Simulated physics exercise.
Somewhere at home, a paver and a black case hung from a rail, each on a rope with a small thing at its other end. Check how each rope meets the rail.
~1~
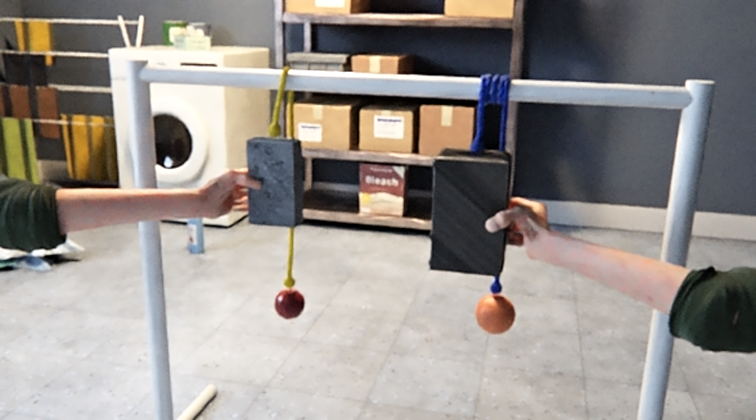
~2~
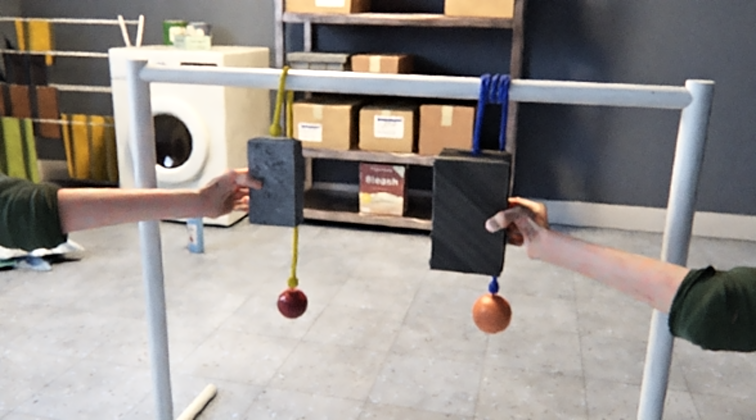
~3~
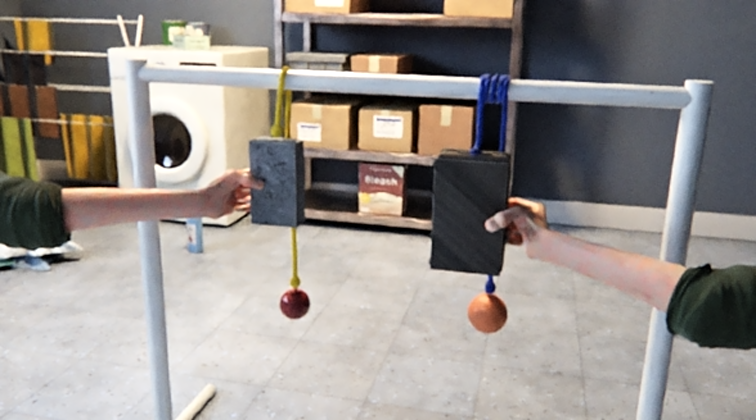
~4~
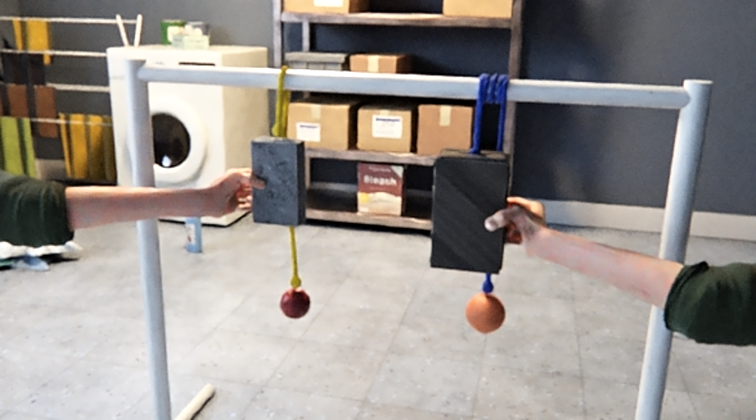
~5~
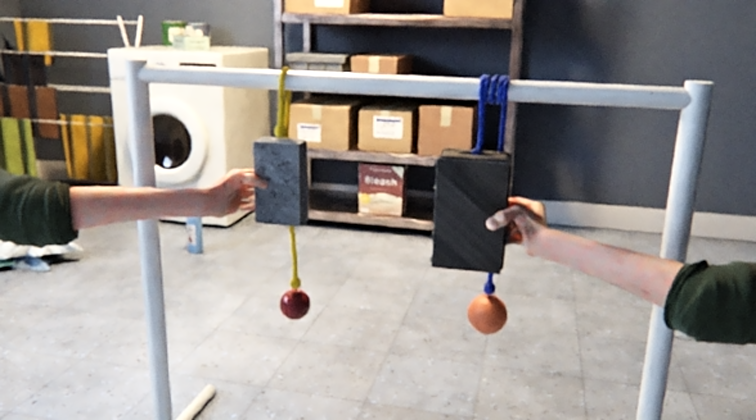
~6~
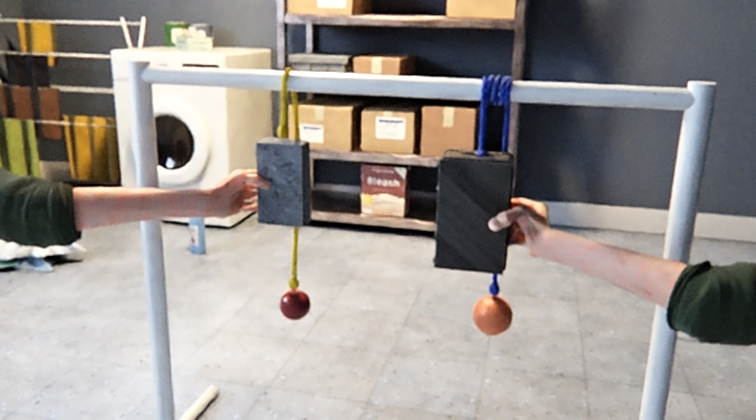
A small dark red ball and an orange one sway very slightly on a yellow rope and a blue rope hung from a white rail. Throughout, a hand from each side steadies a dark block, the left one easing barely rightward while the right one stays almost still.
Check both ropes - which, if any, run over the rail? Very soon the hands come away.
Checked: The paver drops, the black case stays hanging.
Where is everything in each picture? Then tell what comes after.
The first frame shows paver (275, 182); black case (471, 211); left apple (290, 304); right orange (495, 314).
The second frame shows paver (276, 181); black case (471, 211).
The third frame shows paver (277, 182); black case (471, 211).
The fourth frame shows paver (279, 181); black case (470, 210).
The fifth frame shows paver (281, 181); black case (472, 210).
The sixth frame shows paver (284, 182); black case (474, 210); left rope only laid over the rail; right rope wound several times round the rail.
Then, 0.52 s later than the last view, paver dropping near (289, 345); black case in the air near (480, 219).
Then, 0.86 s later than the last view, paver on the floor; black case in the air near (480, 219).
Finally, paver on the floor; black case in the air near (479, 216). The paver drops and the black case keeps its height.
